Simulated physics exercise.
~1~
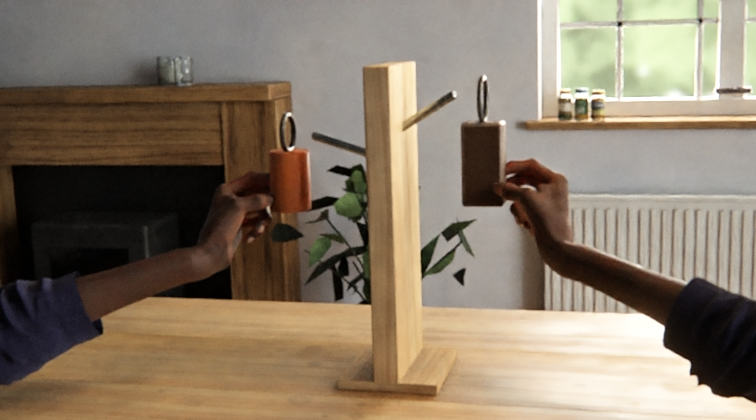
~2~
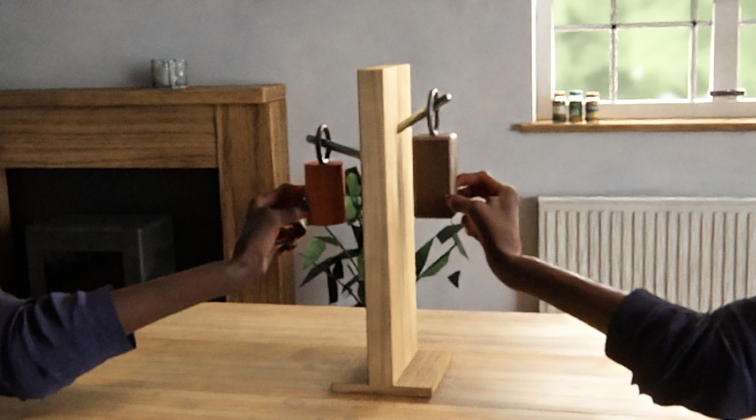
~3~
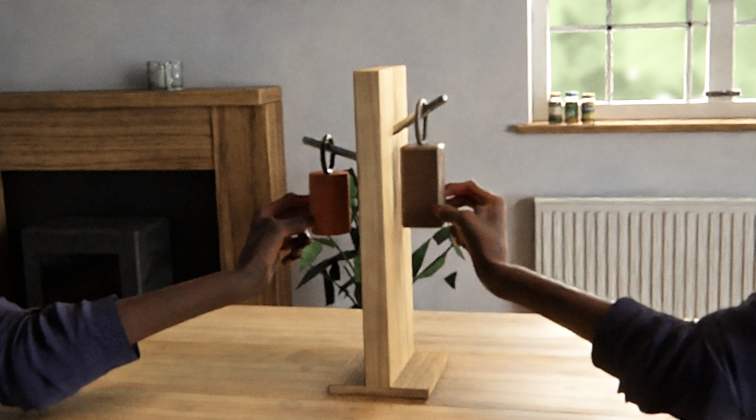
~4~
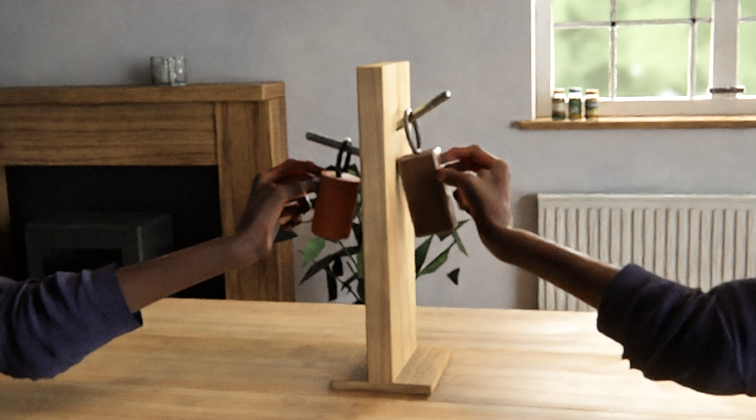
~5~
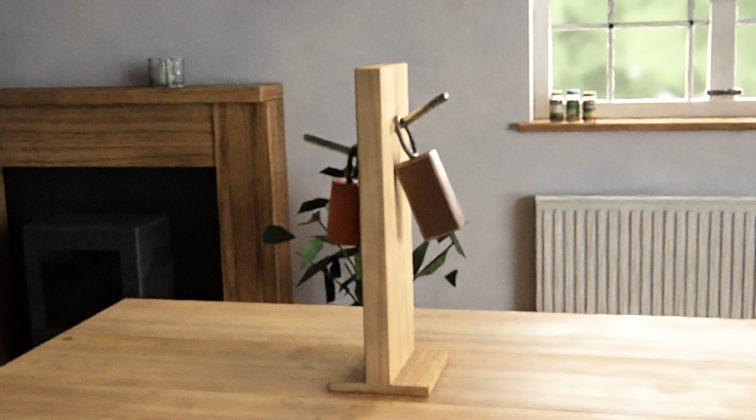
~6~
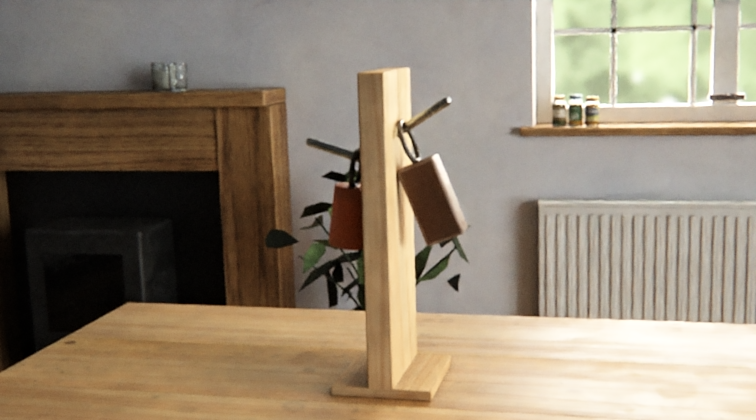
The clip opens on a wooden stand with a peg on each side, set on a table in front of a fireplace and a window, as two hands hold an orange block and a brown block by their sides. The hands move both inward, bringing the metal rings on top over the pegs. They lower the blocks slightly, then tilt them as the rings slide in toward the post. The hands let go and withdraw from view. Both blocks stay hanging from their pegs, the brown one visibly slanted, beside the upright stand.
